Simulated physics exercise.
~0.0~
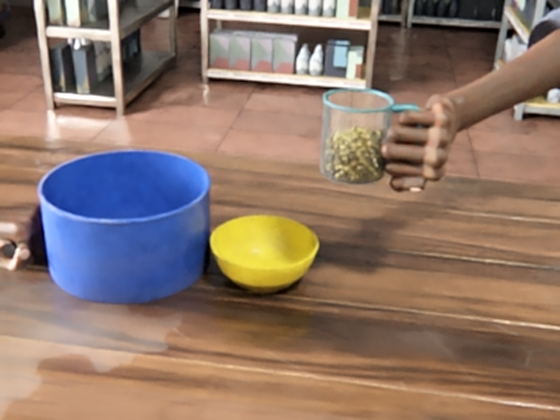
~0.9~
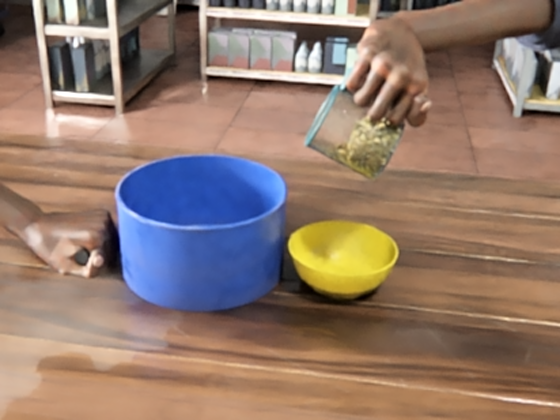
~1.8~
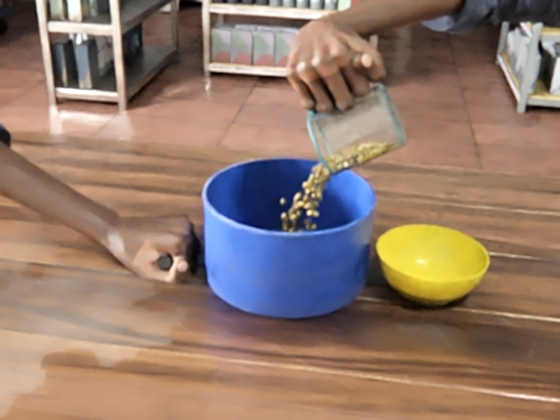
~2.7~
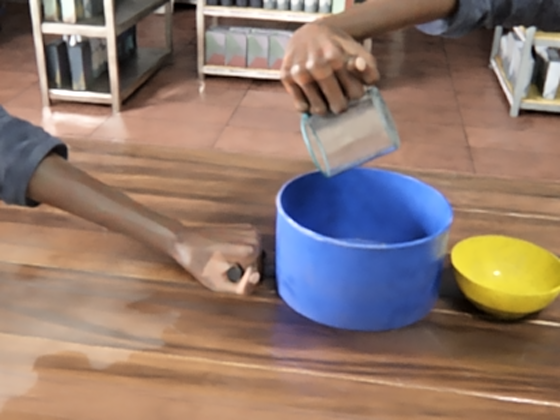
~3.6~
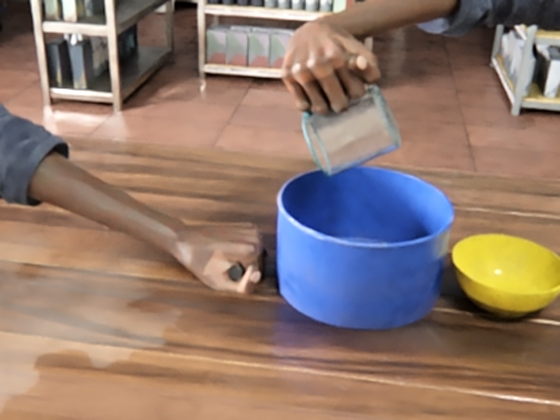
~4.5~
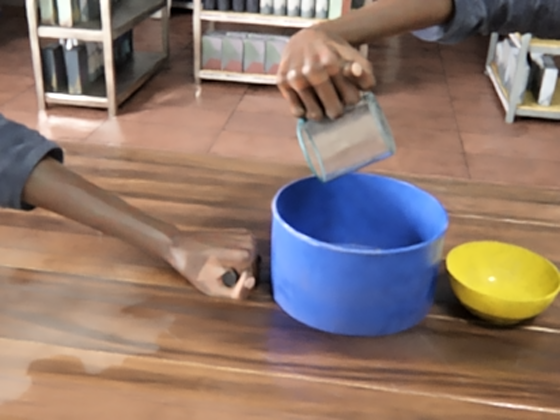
Hand tipping a clear cup of lentils into a blue pot as the pot and a yellow bowl slide right, emptying it.
